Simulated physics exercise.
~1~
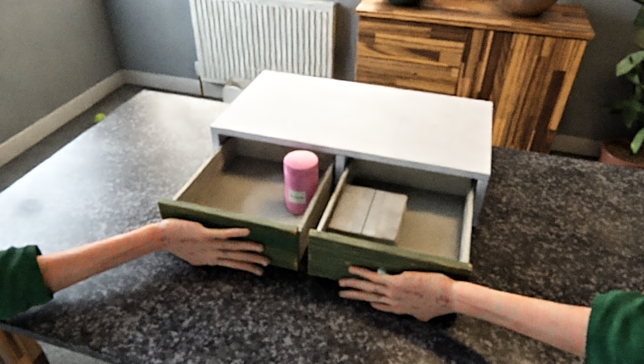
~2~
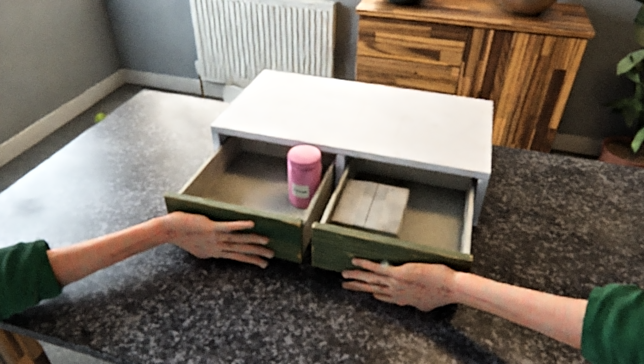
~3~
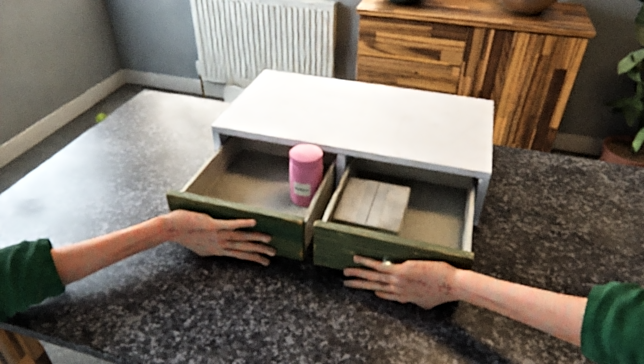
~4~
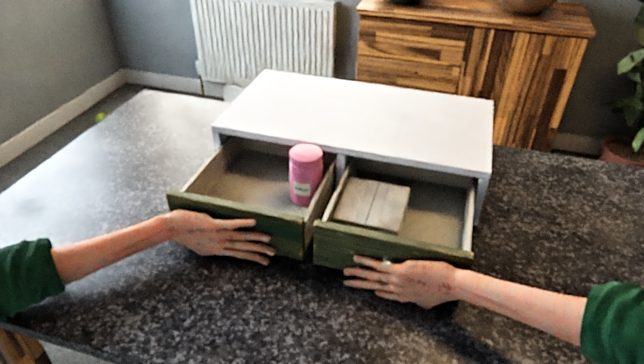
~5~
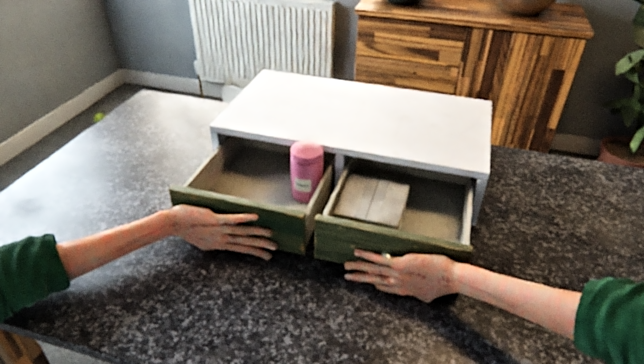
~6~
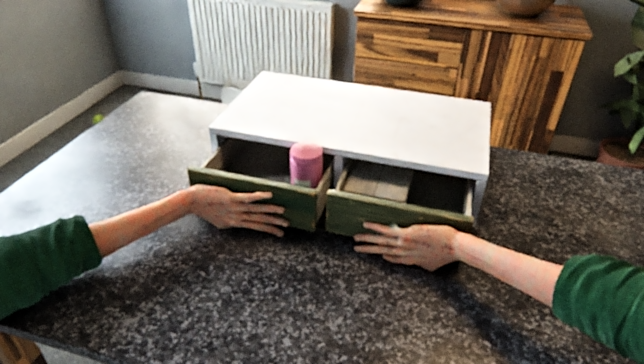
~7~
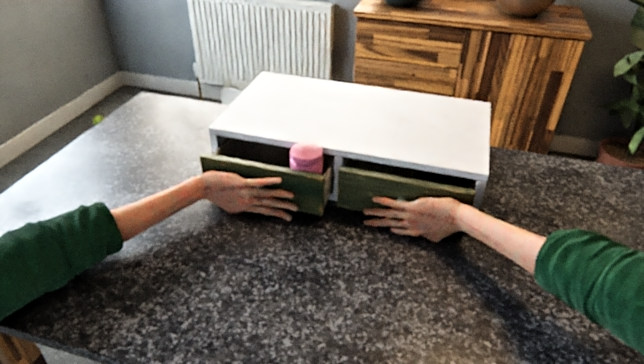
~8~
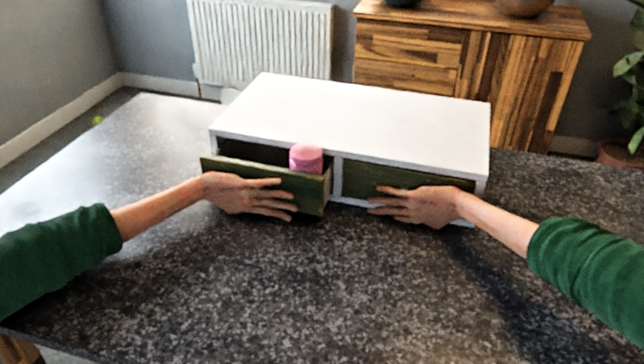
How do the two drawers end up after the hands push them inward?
The left drawer stays partly open with the pink jar standing in it, while the right drawer goes all the way in.
On a speckled table, two hands push both drawers; only the right one closes.
